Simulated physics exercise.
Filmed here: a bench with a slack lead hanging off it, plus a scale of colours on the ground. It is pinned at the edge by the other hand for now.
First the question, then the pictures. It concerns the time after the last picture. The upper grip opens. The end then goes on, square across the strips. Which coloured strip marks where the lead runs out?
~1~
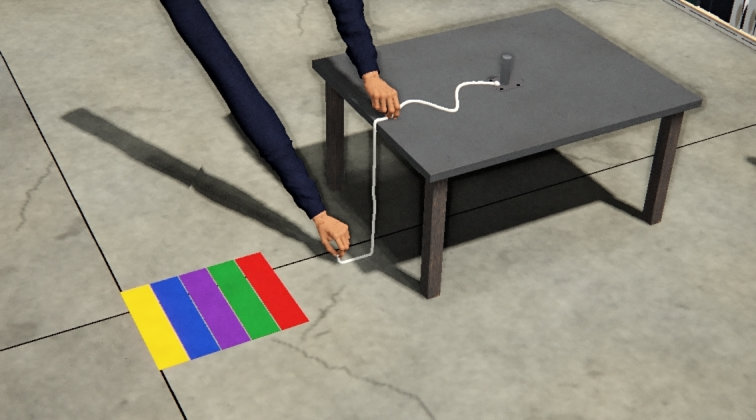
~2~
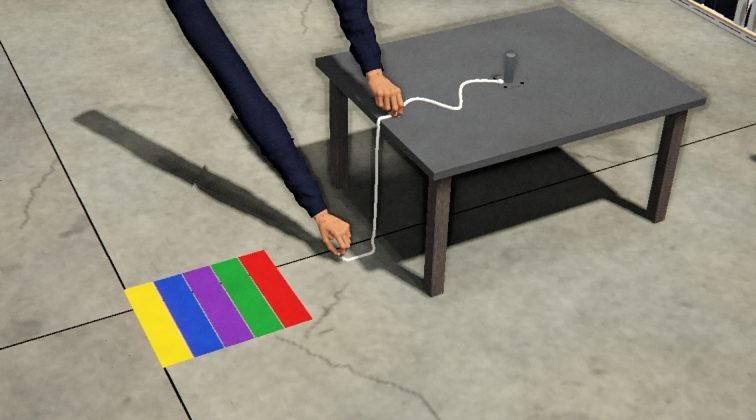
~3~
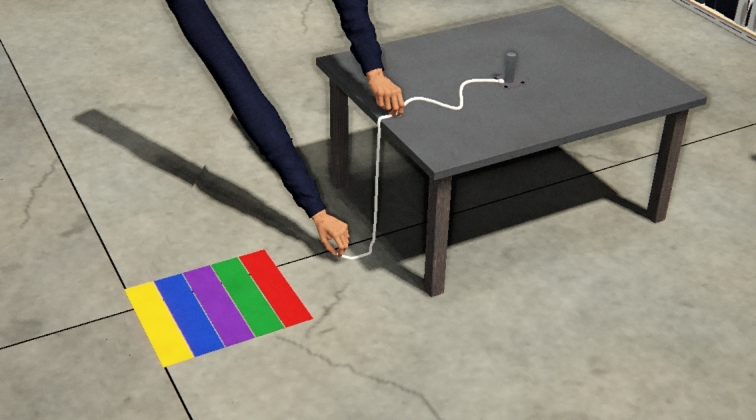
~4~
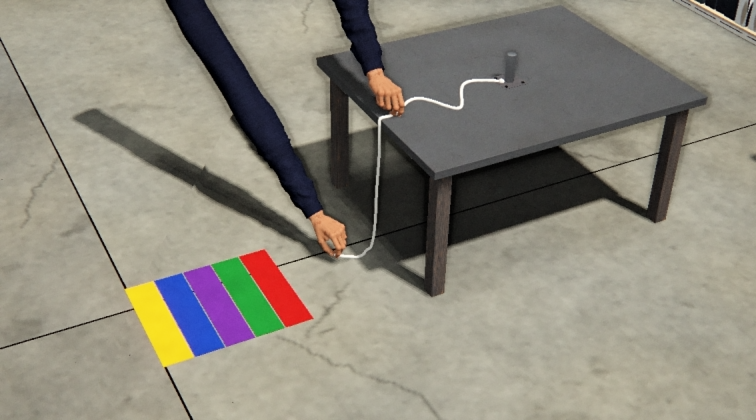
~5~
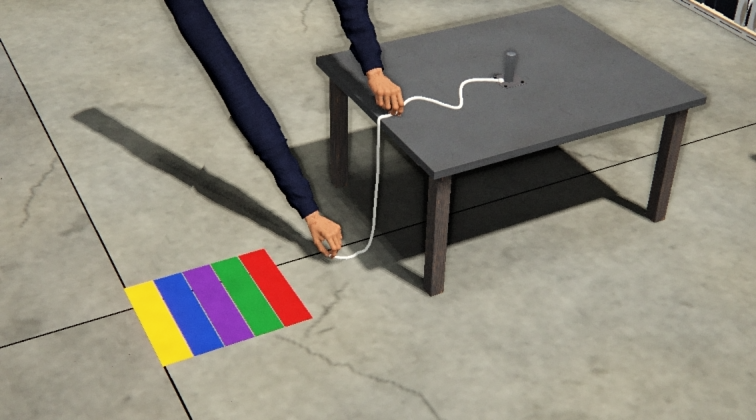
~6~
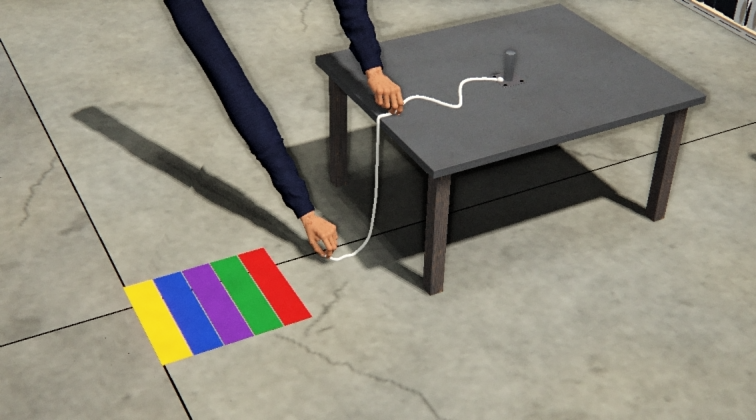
Blue.
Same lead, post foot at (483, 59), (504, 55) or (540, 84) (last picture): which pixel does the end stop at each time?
Approximate places, in that order: (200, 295), (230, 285), (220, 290).
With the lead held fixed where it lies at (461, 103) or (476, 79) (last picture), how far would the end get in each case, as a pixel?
Try one gives (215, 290); try two gives (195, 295).
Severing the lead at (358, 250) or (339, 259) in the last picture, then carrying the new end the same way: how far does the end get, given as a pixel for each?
Roughly (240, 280), (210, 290).
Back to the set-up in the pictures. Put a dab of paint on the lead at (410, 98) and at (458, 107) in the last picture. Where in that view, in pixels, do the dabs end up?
The first ends at (379, 118) and the second at (425, 103).
A little later, end near (245, 280); over green.
Next, end near (207, 291); over purple.
When it is tight, end near (186, 297); over blue. Over blue.
